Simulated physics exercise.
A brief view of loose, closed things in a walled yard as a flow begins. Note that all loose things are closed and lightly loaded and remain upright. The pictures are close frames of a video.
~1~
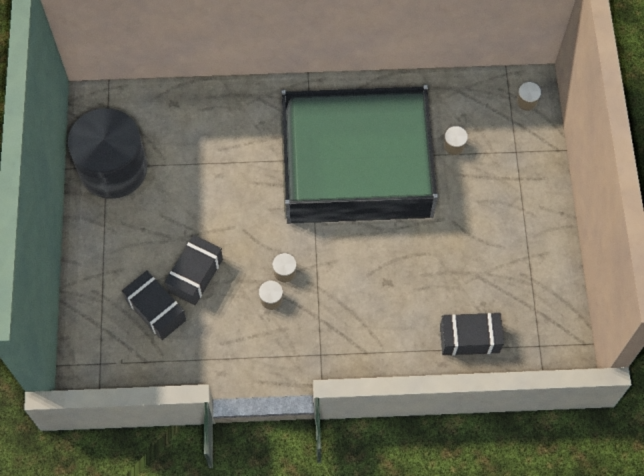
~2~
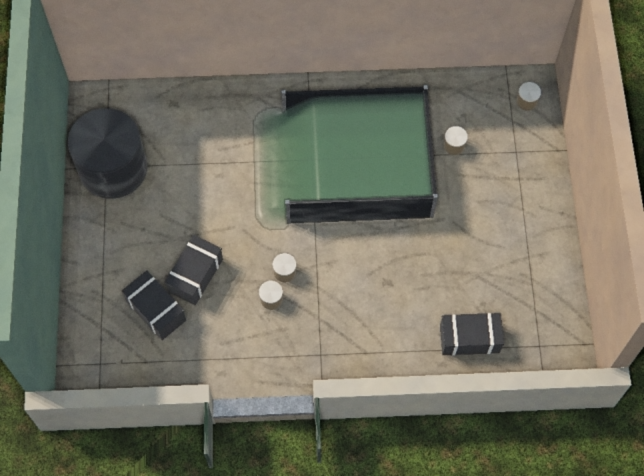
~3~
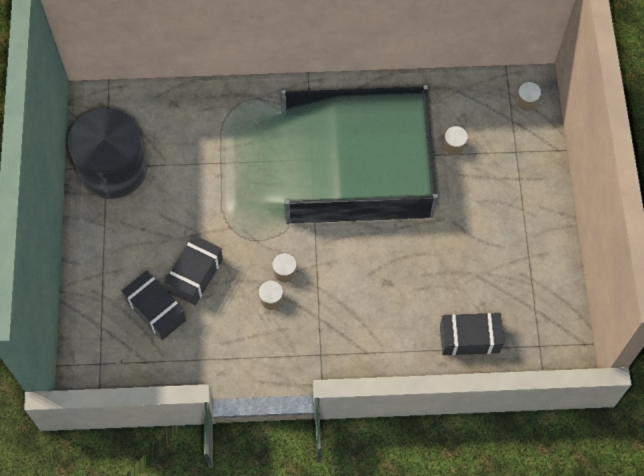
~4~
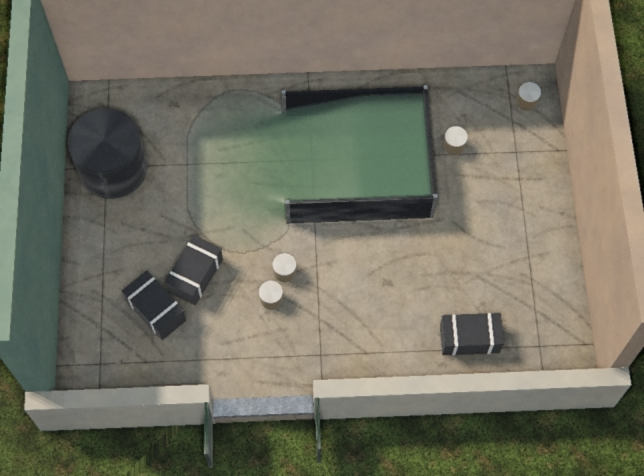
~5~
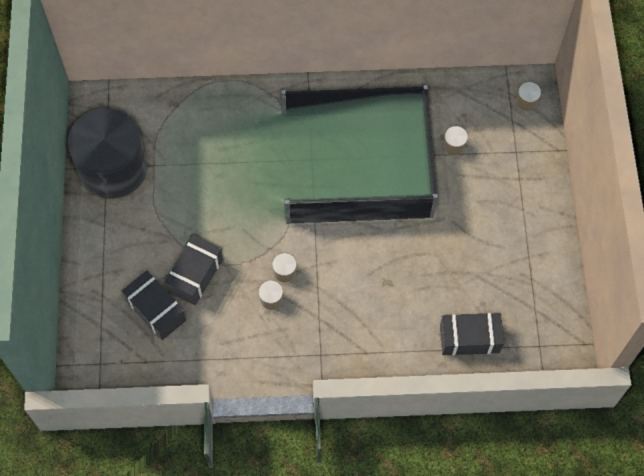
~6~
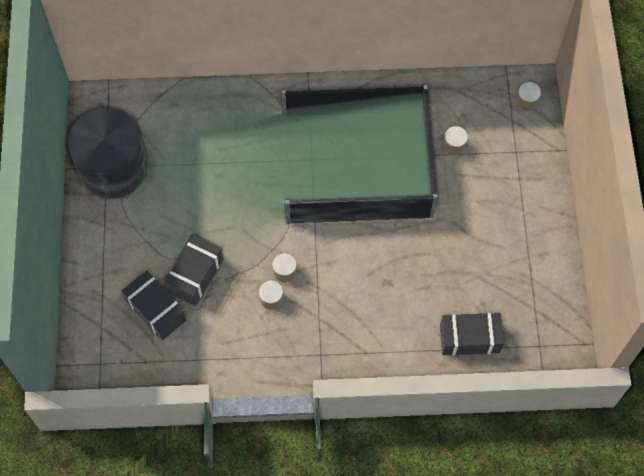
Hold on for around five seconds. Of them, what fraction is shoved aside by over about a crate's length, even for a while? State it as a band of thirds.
The portion moved well away stays in the lowest third.
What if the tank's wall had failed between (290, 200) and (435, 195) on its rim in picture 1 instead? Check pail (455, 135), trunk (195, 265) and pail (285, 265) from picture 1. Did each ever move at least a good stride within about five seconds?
In that order: Less than that, never so far, that far or more.
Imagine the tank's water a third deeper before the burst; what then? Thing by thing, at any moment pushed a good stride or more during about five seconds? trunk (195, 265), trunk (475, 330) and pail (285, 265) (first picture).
Went the distance, fell short, fell short.
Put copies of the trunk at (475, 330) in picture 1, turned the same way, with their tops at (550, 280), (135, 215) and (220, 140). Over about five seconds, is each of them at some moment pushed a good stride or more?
The answers, in order, are remains nearby, displaced a stride and displaced a stride.
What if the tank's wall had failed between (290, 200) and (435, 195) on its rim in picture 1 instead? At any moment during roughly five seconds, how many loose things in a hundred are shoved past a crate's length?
It comes out at roughly 60 per cent.
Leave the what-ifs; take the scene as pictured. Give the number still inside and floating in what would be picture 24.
That comes out at 1.
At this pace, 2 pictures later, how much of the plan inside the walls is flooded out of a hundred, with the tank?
Roughly 30 %.
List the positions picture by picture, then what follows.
In the first frame, a pail at (530, 91) rests on the ground; a pail at (271, 292) rests on the ground; 0 of 7 have shifted.
In the second frame, a pail at (530, 91) rests on the ground; a pail at (271, 292), on the bottom; 0 of 7 have shifted.
In the third frame, a pail at (530, 91) rests on the ground; a pail at (271, 292) rests on the ground; 0 of 7 have shifted.
In the fourth frame, a pail at (530, 91), on the bottom; a pail at (271, 292) rests on the ground; 0 of 7 have shifted.
In the fifth frame, a pail at (530, 91) rests on the ground; a pail at (271, 292) rests on the ground; 0 of 7 have shifted.
In the sixth frame, a pail at (530, 91) rests on the ground; a pail at (271, 292), on the bottom; 0 of 7 have shifted.
A moment on, 0 of 7 are well off their spots; 0 afloat.
Next, 0 of 7 are well off their spots; 0 afloat.
Later, 2 of 7 are well off their spots; 1 afloat.
In the end, 2 of 7 are well off their spots, and 2 have been at some point; 2 afloat.
